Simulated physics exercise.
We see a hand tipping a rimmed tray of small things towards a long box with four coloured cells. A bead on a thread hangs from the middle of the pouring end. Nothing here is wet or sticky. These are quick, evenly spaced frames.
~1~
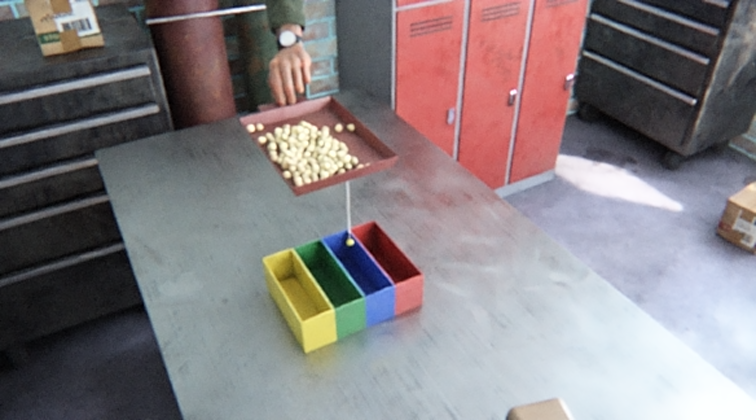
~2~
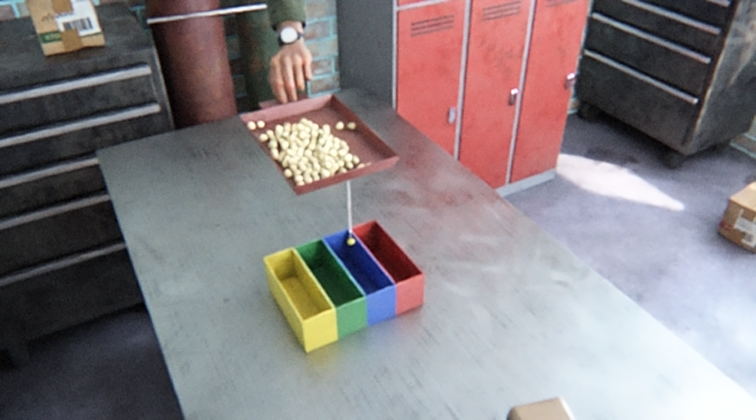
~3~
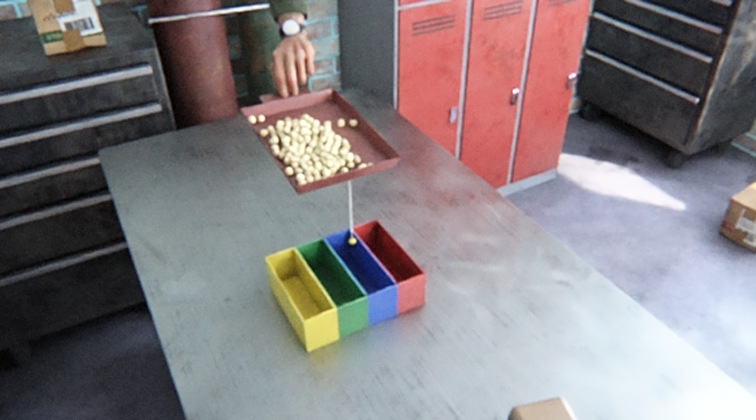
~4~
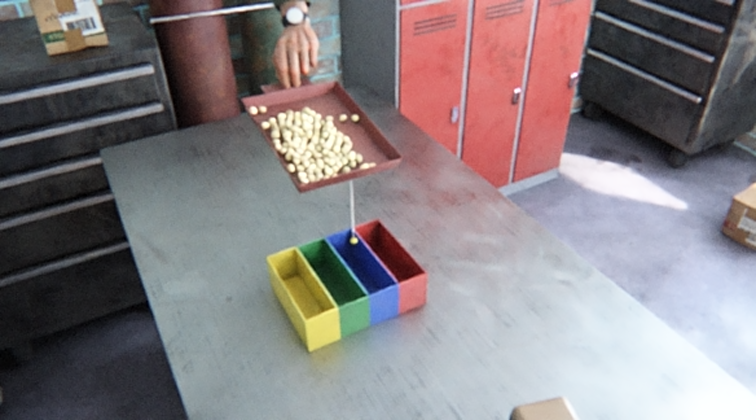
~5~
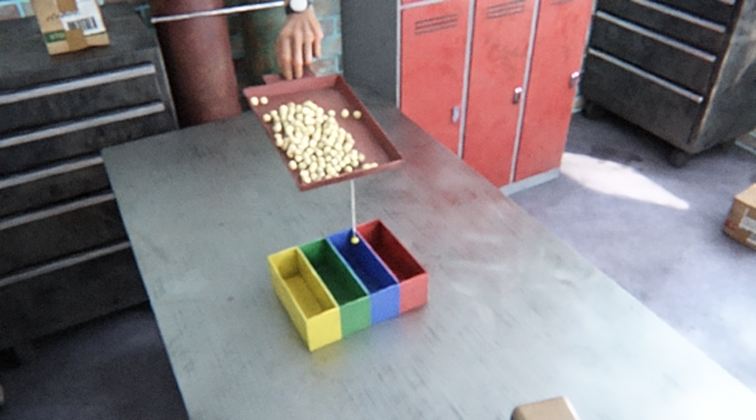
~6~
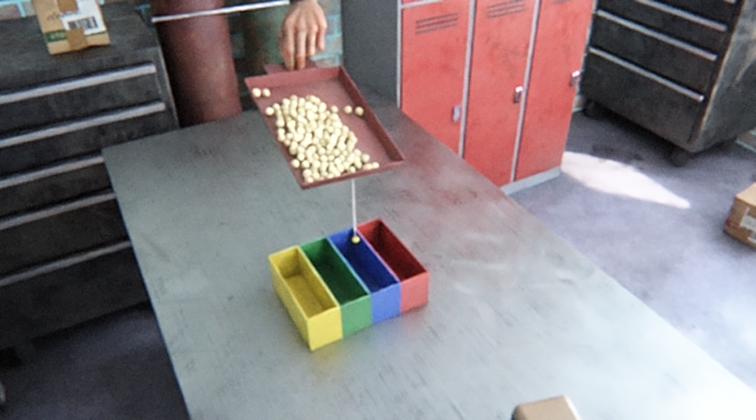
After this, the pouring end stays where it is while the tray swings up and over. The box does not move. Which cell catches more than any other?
Most goes to the red cell.
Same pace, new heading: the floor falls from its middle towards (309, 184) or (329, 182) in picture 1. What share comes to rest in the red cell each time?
First some 0, then 10 per cent.
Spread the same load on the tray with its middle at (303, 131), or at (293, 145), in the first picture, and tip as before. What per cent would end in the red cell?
The first gives 40 %, the second 40 %.
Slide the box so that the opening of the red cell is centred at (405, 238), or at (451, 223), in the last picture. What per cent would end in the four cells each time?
First some 90, then 90 per cent.
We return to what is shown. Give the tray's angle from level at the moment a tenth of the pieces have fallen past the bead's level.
Around 75° of tilt.
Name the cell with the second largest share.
The runner-up: The blue cell.
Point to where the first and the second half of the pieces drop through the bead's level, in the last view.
First near (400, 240), later near (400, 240).
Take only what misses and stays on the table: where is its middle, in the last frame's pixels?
Roughly at (446, 269).
Soon, tray tipped steeply; nearly all on the tray; a small part falling or outside the box.
A while on, tray tipped past a quarter turn; a stray few on the tray; about a quarter in the red cell; about a quarter in the blue cell; a stray few in the green cell; a stray few in the yellow cell; about half falling or outside the box.
Towards the end, tray tipped past a quarter turn; about a third in the red cell; about a quarter in the blue cell; a stray few in the green cell; a stray few in the yellow cell; about a third falling or outside the box.
Finally, tray tipped past a quarter turn; about a third in the red cell; about a quarter in the blue cell; a stray few in the green cell; a stray few in the yellow cell; about a third outside the box.
